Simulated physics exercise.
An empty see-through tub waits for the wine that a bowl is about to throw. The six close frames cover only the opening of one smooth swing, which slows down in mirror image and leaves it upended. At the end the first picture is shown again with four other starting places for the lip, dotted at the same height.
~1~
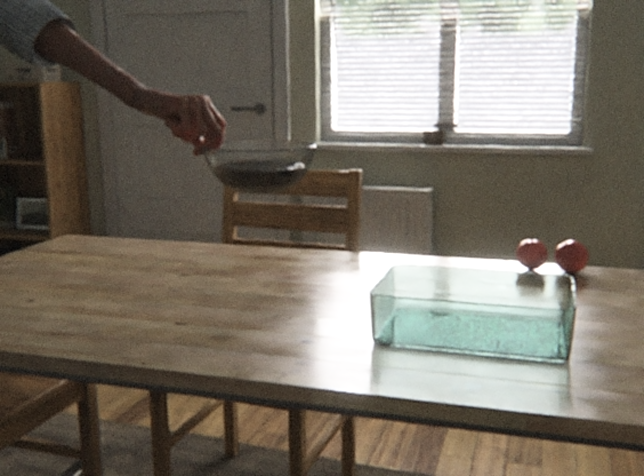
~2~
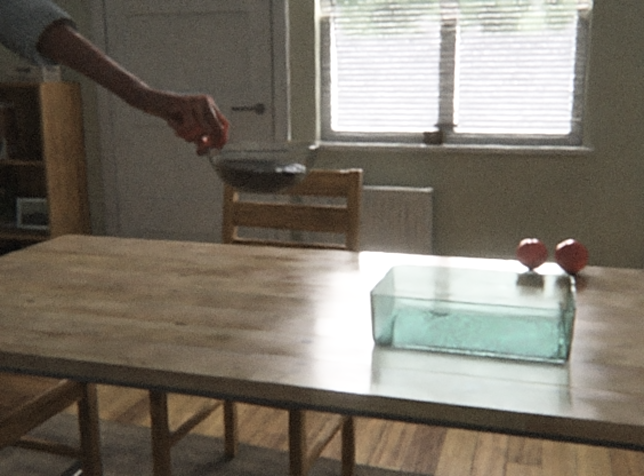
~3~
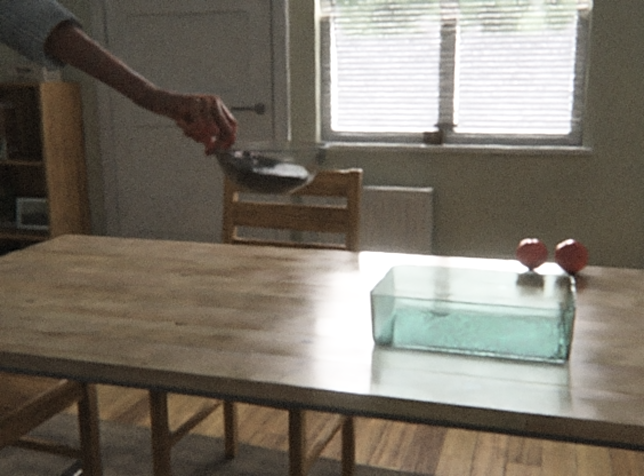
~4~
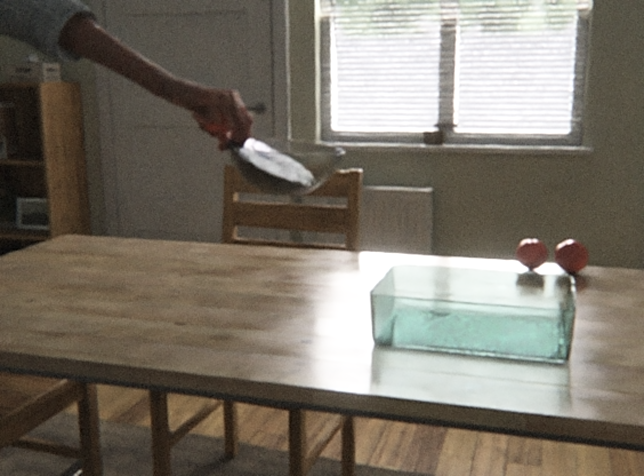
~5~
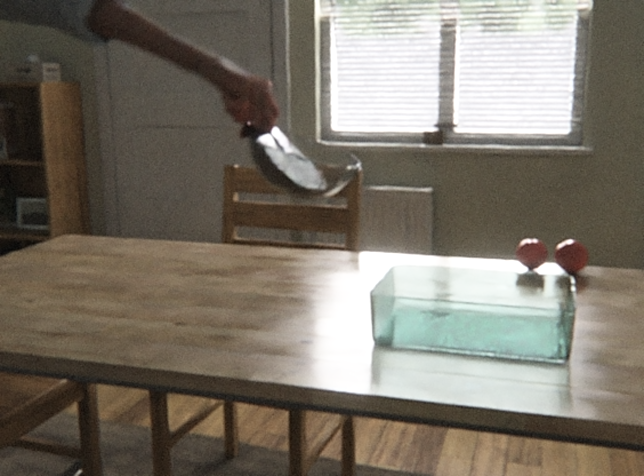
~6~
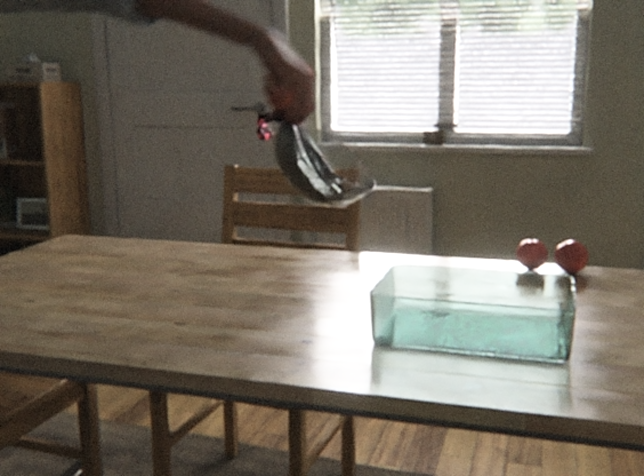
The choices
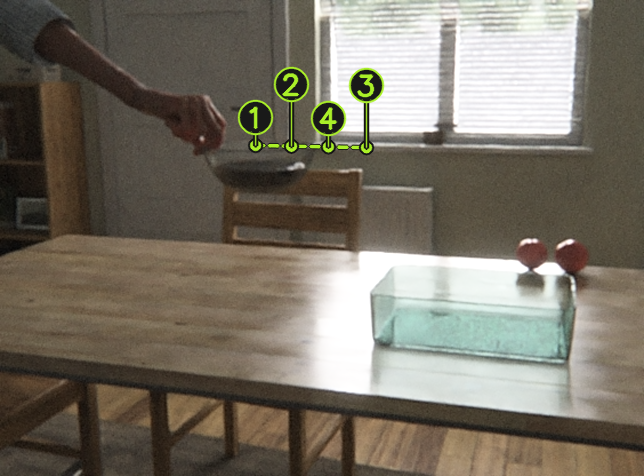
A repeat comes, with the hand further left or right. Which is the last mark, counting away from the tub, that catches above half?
2.
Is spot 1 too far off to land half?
Yes, that goes wrong.
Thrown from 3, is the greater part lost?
No.
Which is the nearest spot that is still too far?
Here it is spot 1.
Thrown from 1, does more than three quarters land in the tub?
No.
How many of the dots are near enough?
Three of them.
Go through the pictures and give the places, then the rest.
Upright, lip at (311, 146); tub from (371, 342) to (571, 361); nothing has left yet.
Upright, lip at (314, 146); nothing has left yet.
Upright, lip at (323, 146); nothing has left yet.
Tipped about 5°, lip at (339, 152); wine is over the rim, down to (241, 140).
Tipped about 18°, lip at (358, 166); wine is over the rim, down to (250, 135).
Tipped about 38°, lip at (373, 187); wine is over the rim, down to (265, 138).
On the marked copy, 1 at (255, 145); 2 at (291, 146); 3 at (366, 147); 4 at (328, 146).
With 1, about 22 % lands in the tub, 74 % falls short and 4 % goes beside or beyond.
With 2, about 70 % lands in the tub, 19 % falls short and 11 % goes beside or beyond.
With 3, about 66 % lands in the tub, 7 % falls short and 27 % goes beside or beyond.
With 4, about 78 % lands in the tub, 8 % falls short and 14 % goes beside or beyond.
